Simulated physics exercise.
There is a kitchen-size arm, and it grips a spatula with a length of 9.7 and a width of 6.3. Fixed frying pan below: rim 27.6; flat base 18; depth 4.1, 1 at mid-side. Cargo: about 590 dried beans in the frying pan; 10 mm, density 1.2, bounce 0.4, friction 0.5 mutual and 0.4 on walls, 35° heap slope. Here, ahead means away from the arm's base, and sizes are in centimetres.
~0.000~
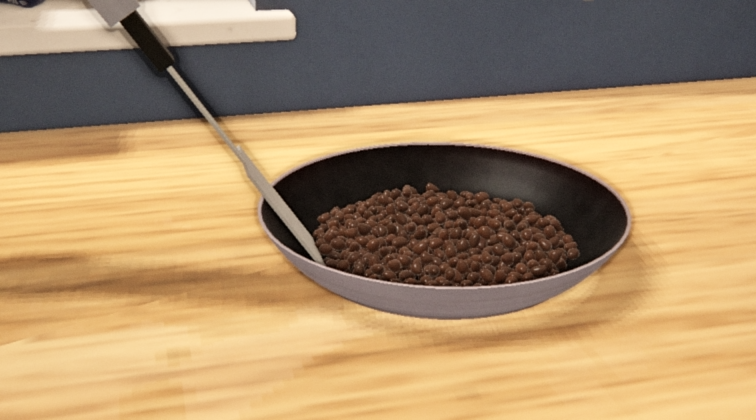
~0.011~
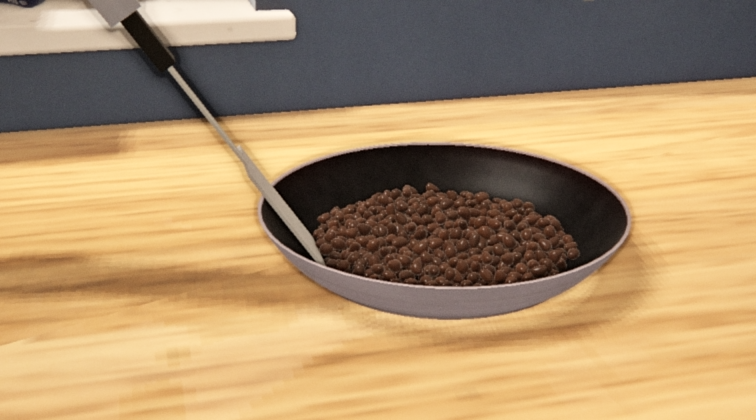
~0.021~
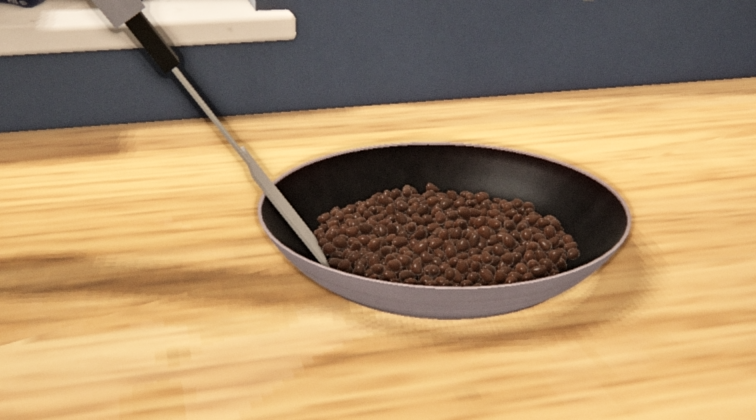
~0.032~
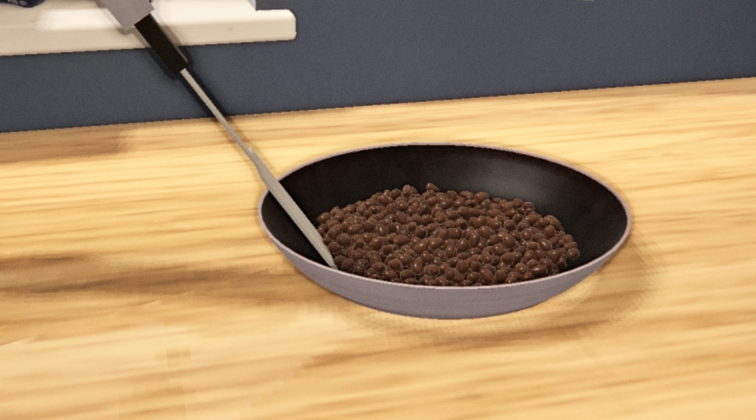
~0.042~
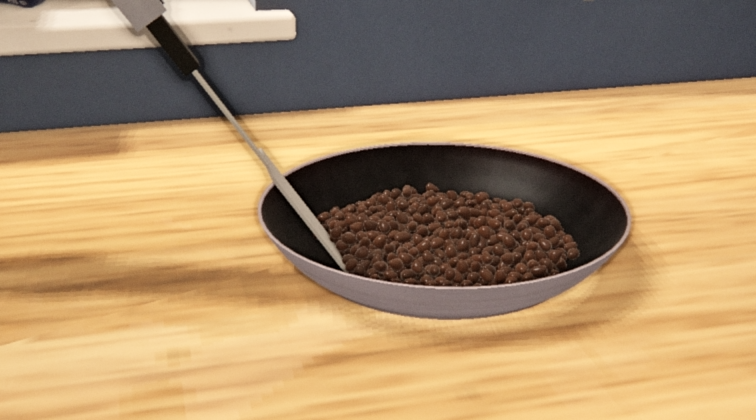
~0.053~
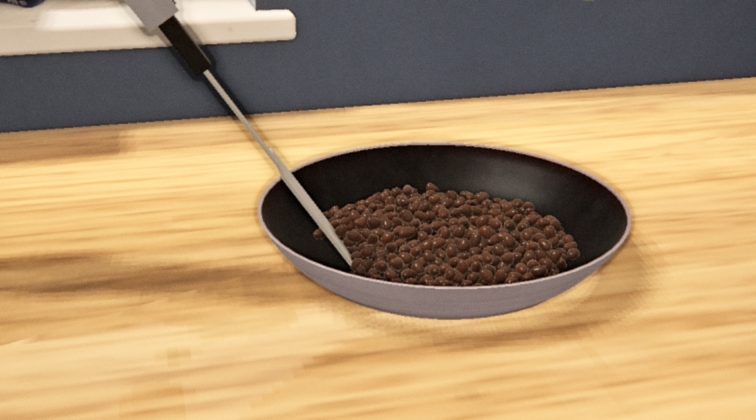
On a light wooden counter against a dark blue wall, a shallow pan holds a heap of small brown beans, with a spatula held by a robotic arm leaning inside its left edge. The spatula barely moves at first, then slides slightly right along the near-left side, while the heap stays almost unchanged.
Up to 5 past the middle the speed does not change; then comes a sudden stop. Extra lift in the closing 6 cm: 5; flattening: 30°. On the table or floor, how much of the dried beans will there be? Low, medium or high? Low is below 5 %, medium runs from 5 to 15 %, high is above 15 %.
The share is low, below 5 %.
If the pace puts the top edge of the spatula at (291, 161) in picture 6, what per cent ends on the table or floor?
Expect about 5 per cent there.
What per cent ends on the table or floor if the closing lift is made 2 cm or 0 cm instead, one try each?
You'd get some 0 per cent with the first setting and some 0 per cent with the second.
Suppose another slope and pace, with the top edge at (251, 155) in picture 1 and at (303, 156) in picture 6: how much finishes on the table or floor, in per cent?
5 %.
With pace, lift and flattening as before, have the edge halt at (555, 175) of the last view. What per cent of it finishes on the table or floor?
Close to 5 per cent finishes on the table or floor.
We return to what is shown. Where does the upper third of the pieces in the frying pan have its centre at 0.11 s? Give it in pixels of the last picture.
Estimated point: Close to (458, 227).
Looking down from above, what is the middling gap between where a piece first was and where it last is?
Somewhere around 2 centimetres, I'd say.
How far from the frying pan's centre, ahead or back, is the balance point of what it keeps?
Roughly 3.5 cm ahead of the centre.
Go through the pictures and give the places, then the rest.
Spatula top edge at (243, 160), sloping 57°; upper third of the load around (441, 232), from x 320 to 575, top at y 190; 586 in the frying pan, in the first frame.
Spatula top edge at (244, 160), sloping 57°; upper third of the load around (441, 232), from x 320 to 575, top at y 190, in the second frame.
Spatula top edge at (247, 161), sloping 57°; upper third of the load around (438, 232), from x 320 to 575, top at y 190, in the third frame.
Spatula top edge at (255, 162), sloping 57°; upper third of the load around (434, 232), from x 320 to 575, top at y 190, in the fourth frame.
Spatula top edge at (266, 163), sloping 57°; upper third of the load around (431, 232), from x 320 to 575, top at y 190, in the fifth frame.
Spatula top edge at (276, 163), sloping 57°; upper third of the load around (428, 230), from x 320 to 575, top at y 190; 586 in the frying pan, in the sixth frame.
By 0.11 s, sloping 57°, highest piece 5 above the table; 586 in the frying pan.
By 0.17 s, sloping 45°, highest piece 5 above the table; 586 in the frying pan.
By 0.40 s, sloping 27°, highest piece 5 above the table; 582 in the frying pan, 4 on the table or floor.
By 1.45 s, sloping 27°, highest piece 4 above the table; 582 in the frying pan, 4 on the table or floor.
Final count, 582 in the frying pan, 4 on the table or floor. That is 1 % on the table or floor.
